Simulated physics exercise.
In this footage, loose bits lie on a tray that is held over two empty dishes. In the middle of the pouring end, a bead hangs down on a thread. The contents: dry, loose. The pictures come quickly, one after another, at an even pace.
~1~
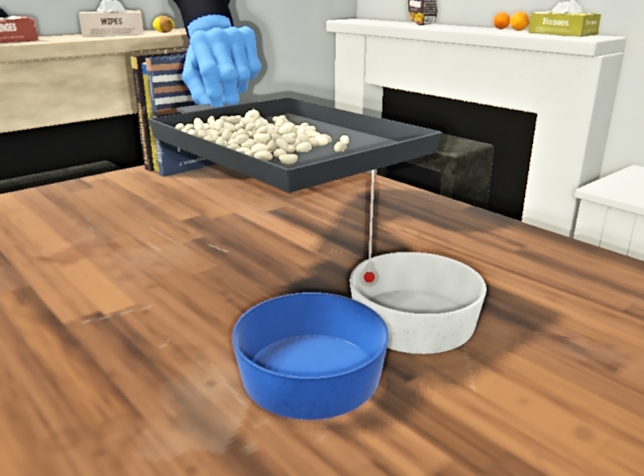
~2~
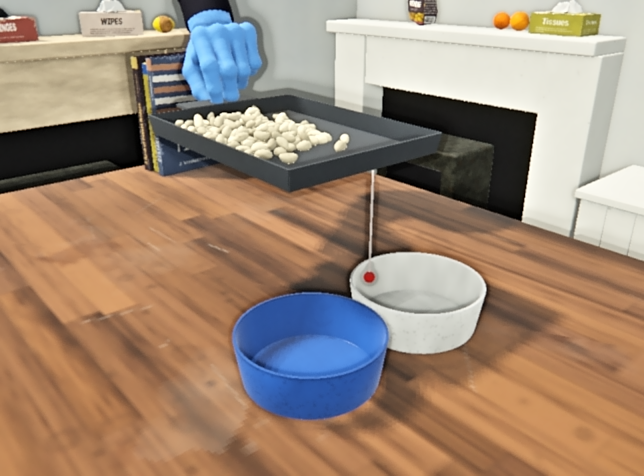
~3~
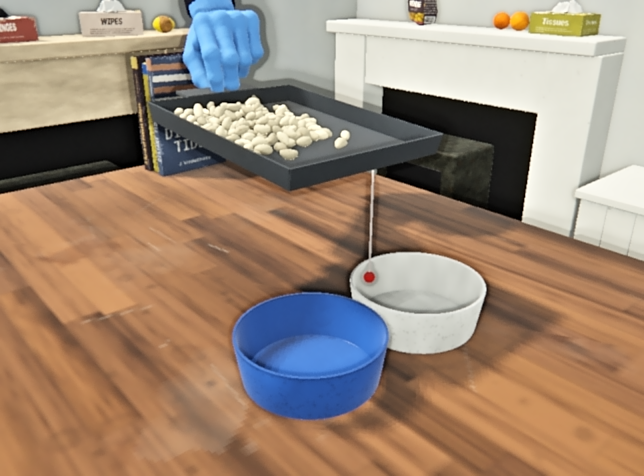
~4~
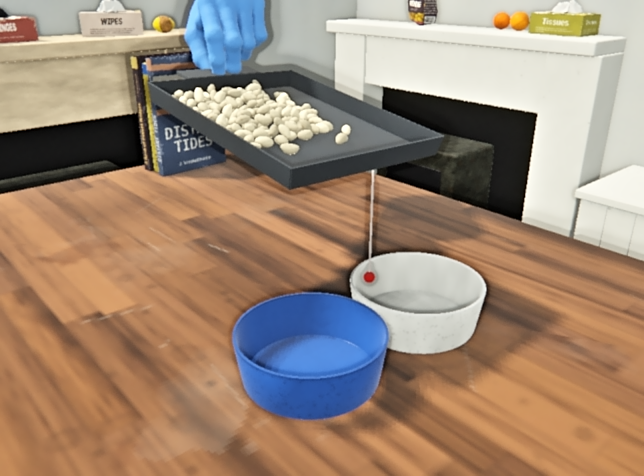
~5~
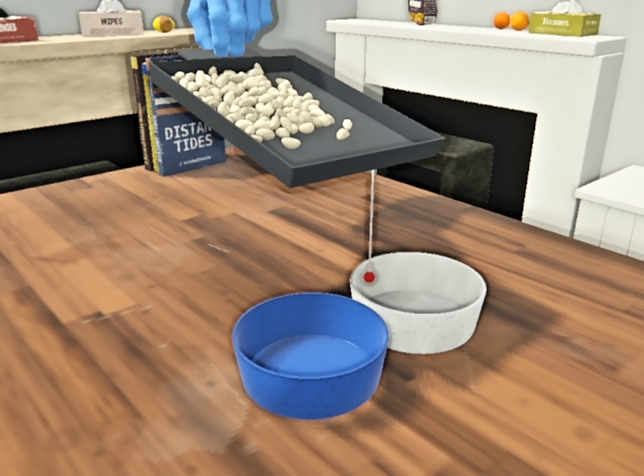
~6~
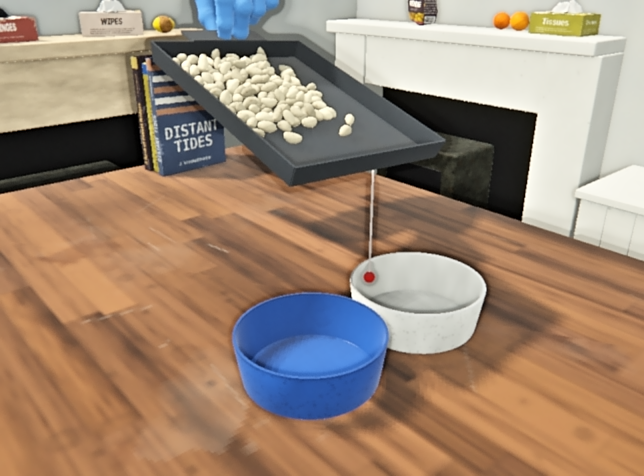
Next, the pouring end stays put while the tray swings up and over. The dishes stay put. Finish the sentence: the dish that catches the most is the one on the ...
... right.
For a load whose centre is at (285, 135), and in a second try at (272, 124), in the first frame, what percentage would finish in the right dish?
70 and 70 per cent.
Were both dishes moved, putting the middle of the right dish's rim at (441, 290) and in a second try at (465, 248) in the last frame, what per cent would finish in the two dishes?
First try: Around 90 percent; second try: Around 40 percent.
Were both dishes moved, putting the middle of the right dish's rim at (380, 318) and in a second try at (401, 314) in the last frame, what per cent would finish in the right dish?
About 50 and 60 per cent respectively.
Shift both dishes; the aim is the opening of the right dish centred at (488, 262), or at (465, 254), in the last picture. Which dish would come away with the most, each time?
The first time the left-side one comes out ahead, the second time the left-side one.
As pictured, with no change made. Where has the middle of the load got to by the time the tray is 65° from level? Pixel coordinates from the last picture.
Look about (387, 142) in the last picture.
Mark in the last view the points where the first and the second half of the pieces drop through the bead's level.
First close to (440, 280), next close to (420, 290).
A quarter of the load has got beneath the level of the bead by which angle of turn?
Near 85 degrees.
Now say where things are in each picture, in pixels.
Corners of the pouring end at (289, 168) and (437, 132), level; middle of the load at (255, 135), white beans; left dish at (364, 385); right dish at (469, 324); bead on its thread at (369, 277), in the first frame.
Corners of the pouring end at (289, 168) and (437, 132), level; middle of the load at (255, 132), in the second frame.
Corners of the pouring end at (290, 167) and (438, 133), tipped barely, lowest at the right corner; middle of the load at (255, 124), in the third frame.
Corners of the pouring end at (292, 166) and (440, 135), tipped a little, lowest at the right corner; middle of the load at (256, 112), in the fourth frame.
Corners of the pouring end at (294, 166) and (441, 137), tipped a little, lowest at the right corner; middle of the load at (258, 100), in the fifth frame.
Corners of the pouring end at (296, 165) and (442, 139), tipped clearly, lowest at the right corner; middle of the load at (260, 88); left dish at (364, 385); right dish at (469, 324), in the sixth frame.
Soon, tray tipped steeply; most on the tray; a stray few outside both; a small part in the air.
A while on, tray tipped past a quarter turn; about half on the tray; a stray few in the left dish; about a quarter in the right dish; about a quarter outside both; a small part in the air.
Towards the end, tray tipped past a quarter turn; a small part in the left dish; about two thirds in the right dish; about a third outside both; a stray few in the air.
Finally, tray tipped past a quarter turn; a small part in the left dish; about two thirds in the right dish; about a third outside both; a stray few in the air.
